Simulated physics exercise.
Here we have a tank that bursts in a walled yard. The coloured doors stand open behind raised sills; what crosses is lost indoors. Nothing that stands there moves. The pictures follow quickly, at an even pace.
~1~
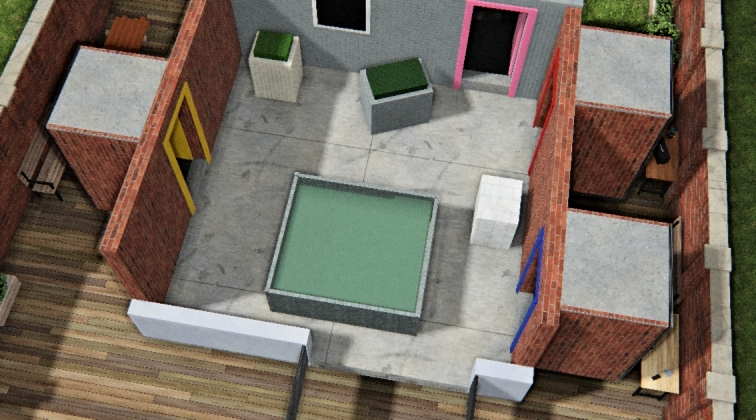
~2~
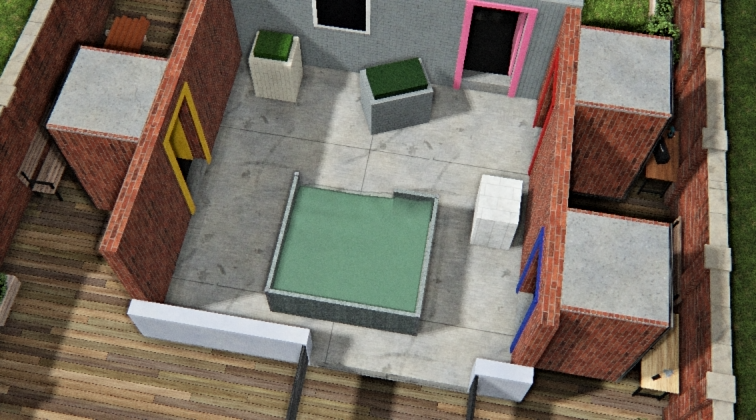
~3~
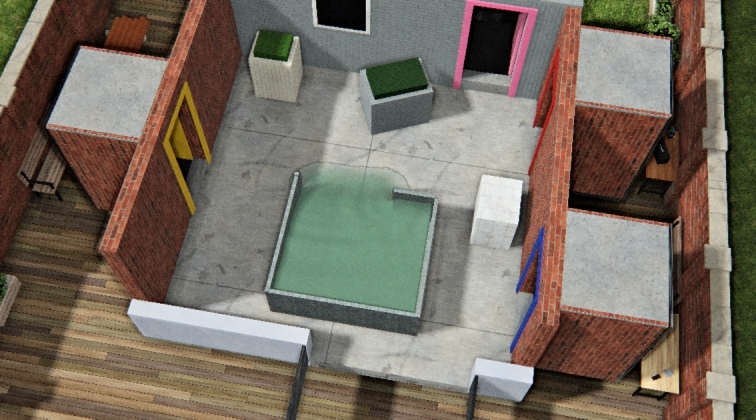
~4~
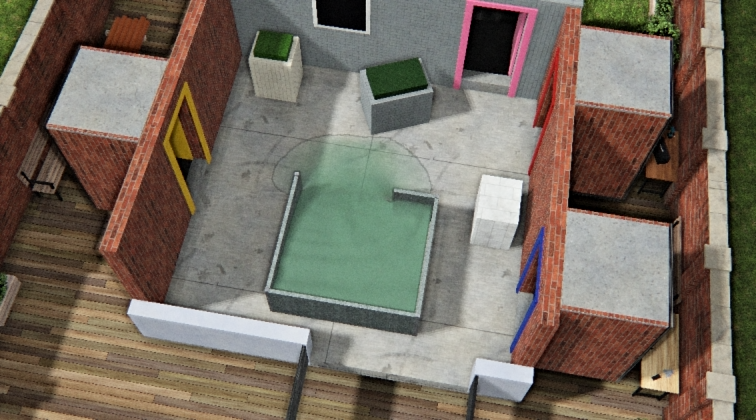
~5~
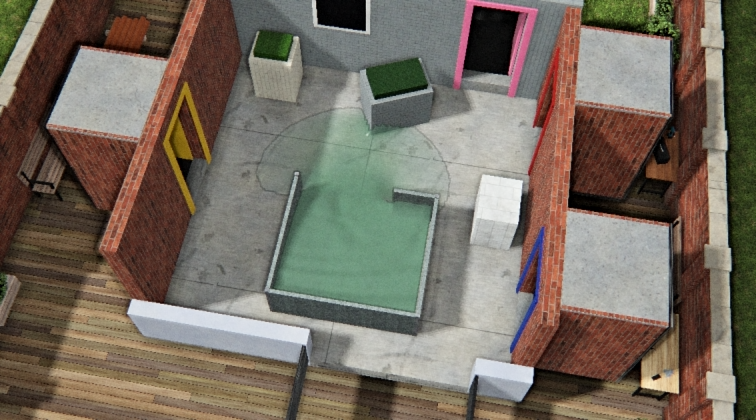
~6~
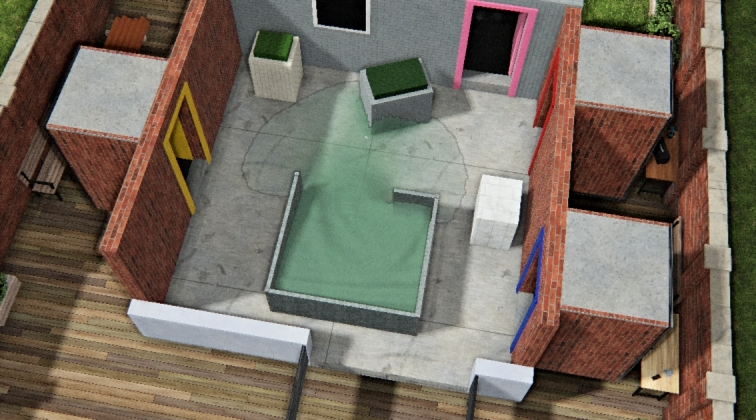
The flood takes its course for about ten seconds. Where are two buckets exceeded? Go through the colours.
In the end: The pink door holds within the limit; the red door floods; the yellow door holds within the limit; the blue door holds within the limit.
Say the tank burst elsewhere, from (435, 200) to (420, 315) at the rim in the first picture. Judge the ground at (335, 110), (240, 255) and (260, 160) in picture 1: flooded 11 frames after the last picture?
One after the other: No water, dry, clear.
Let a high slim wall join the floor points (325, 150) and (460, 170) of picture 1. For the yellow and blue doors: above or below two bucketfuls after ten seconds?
The yellow one takes more; the blue one lets less in.
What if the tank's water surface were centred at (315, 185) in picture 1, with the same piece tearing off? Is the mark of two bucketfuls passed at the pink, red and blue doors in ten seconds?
My reading: Pink lets less in, red lets more in, blue is over.
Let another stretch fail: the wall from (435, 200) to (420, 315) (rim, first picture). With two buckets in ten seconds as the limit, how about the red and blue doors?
My reading: Red door goes over; blue door passes that mark.
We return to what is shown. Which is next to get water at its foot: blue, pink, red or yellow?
The one in pink.
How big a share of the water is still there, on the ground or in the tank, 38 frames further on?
About 88 per cent.
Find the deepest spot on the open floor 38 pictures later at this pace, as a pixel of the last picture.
Near (192, 291).
A moment on, water covers 40 % of the floor; the pink door wet at the sill, nothing in, the red door not reached, the yellow door not reached, the blue door not reached.
Next, water covers 45 % of the floor; the pink door wet at the sill, nothing in, the red door over two buckets in, the yellow door wet at the sill, nothing in, the blue door not reached.
Then, water covers 70 % of the floor; the pink door wet at the sill, nothing in, the red door far over two buckets in, the yellow door wet at the sill, nothing in, the blue door wet at the sill, nothing in.
Later, water covers 95 % of the floor; the pink door wet at the sill, nothing in, the red door far over two buckets in, the yellow door wet at the sill, nothing in, the blue door wet at the sill, nothing in.
In the end, water covers 100 % of the floor; the pink door wet at the sill, nothing in, the red door far over two buckets in, the yellow door wet at the sill, nothing in, the blue door wet at the sill, nothing in.
